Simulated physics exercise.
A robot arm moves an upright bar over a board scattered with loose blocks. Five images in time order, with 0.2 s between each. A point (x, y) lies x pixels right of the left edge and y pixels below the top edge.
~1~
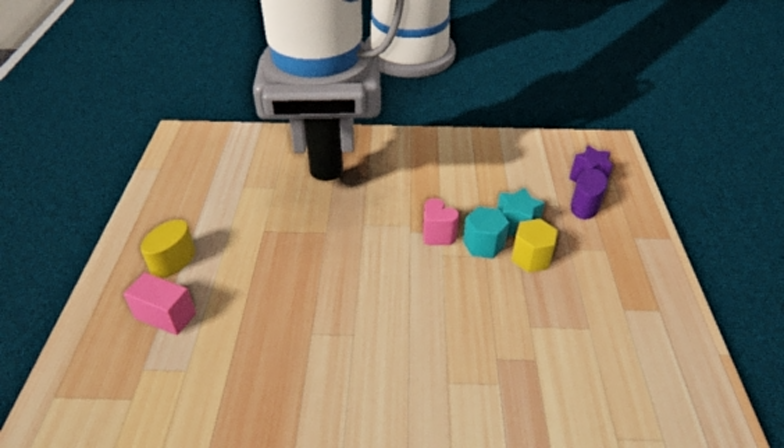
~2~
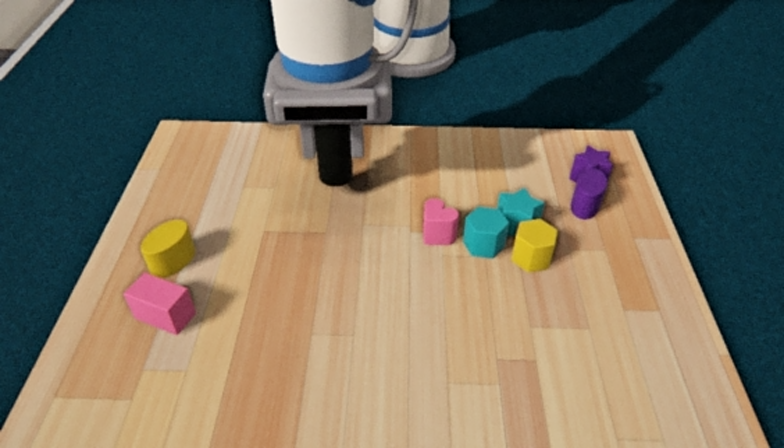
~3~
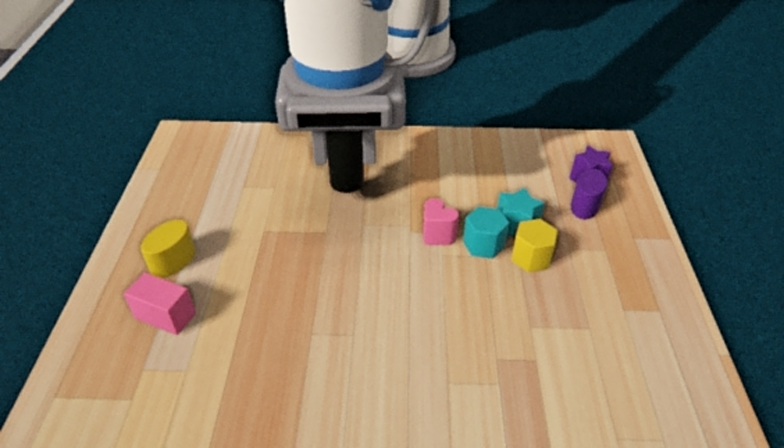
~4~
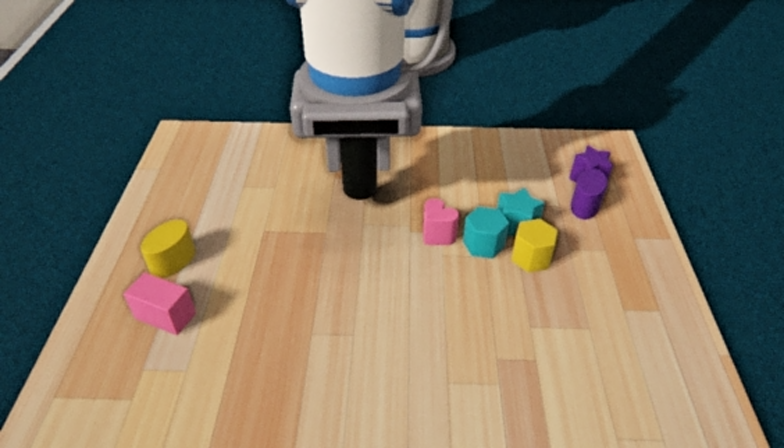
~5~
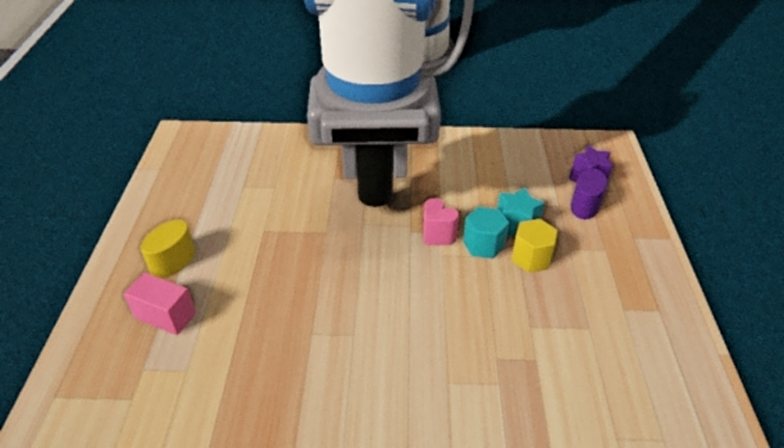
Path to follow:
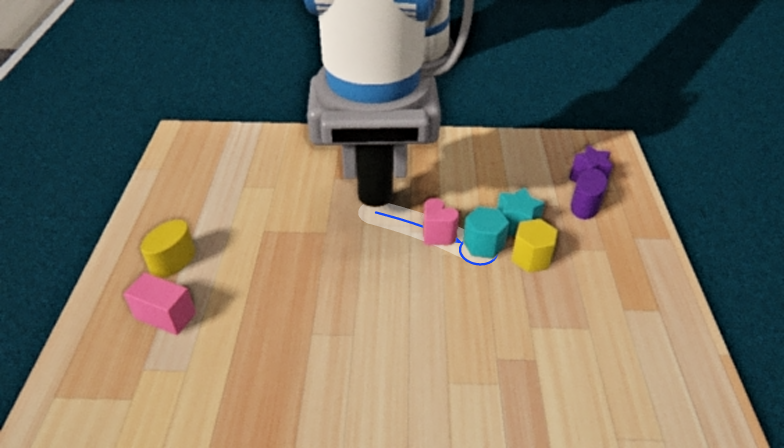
Robot arm sliding an upright black bar rightward and slightly forward over a wooden board, the scattered colourful blocks staying still.
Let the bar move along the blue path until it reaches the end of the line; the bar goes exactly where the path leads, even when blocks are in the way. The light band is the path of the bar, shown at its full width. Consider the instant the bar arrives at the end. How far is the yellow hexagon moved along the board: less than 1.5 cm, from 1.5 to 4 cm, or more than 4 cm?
I reckon it covers between 1.5 and 4 cm.
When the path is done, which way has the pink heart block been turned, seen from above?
The block spins clockwise.
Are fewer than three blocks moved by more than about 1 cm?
In short: No.
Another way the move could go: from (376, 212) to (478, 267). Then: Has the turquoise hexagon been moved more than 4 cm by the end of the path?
Answer: Yes.
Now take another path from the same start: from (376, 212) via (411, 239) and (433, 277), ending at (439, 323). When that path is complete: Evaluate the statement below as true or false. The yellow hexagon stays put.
The statement is correct.
Path on the board, from (376, 212) by way of (427, 228) to (478, 251).
On the path given first. One third of the way, bar (411, 206); pink heart block (443, 212).
Two thirds of the way, bar (446, 218); pink heart block (469, 229), turned 45° clockwise; turquoise hexagon (502, 226), turned 30° anticlockwise; yellow hexagon (541, 233).
At the end, bar (481, 234); pink heart block (497, 249), turned 60° clockwise; turquoise hexagon (535, 243), turned 55° anticlockwise; turquoise star block in place; yellow hexagon (572, 237), turned 35° anticlockwise.
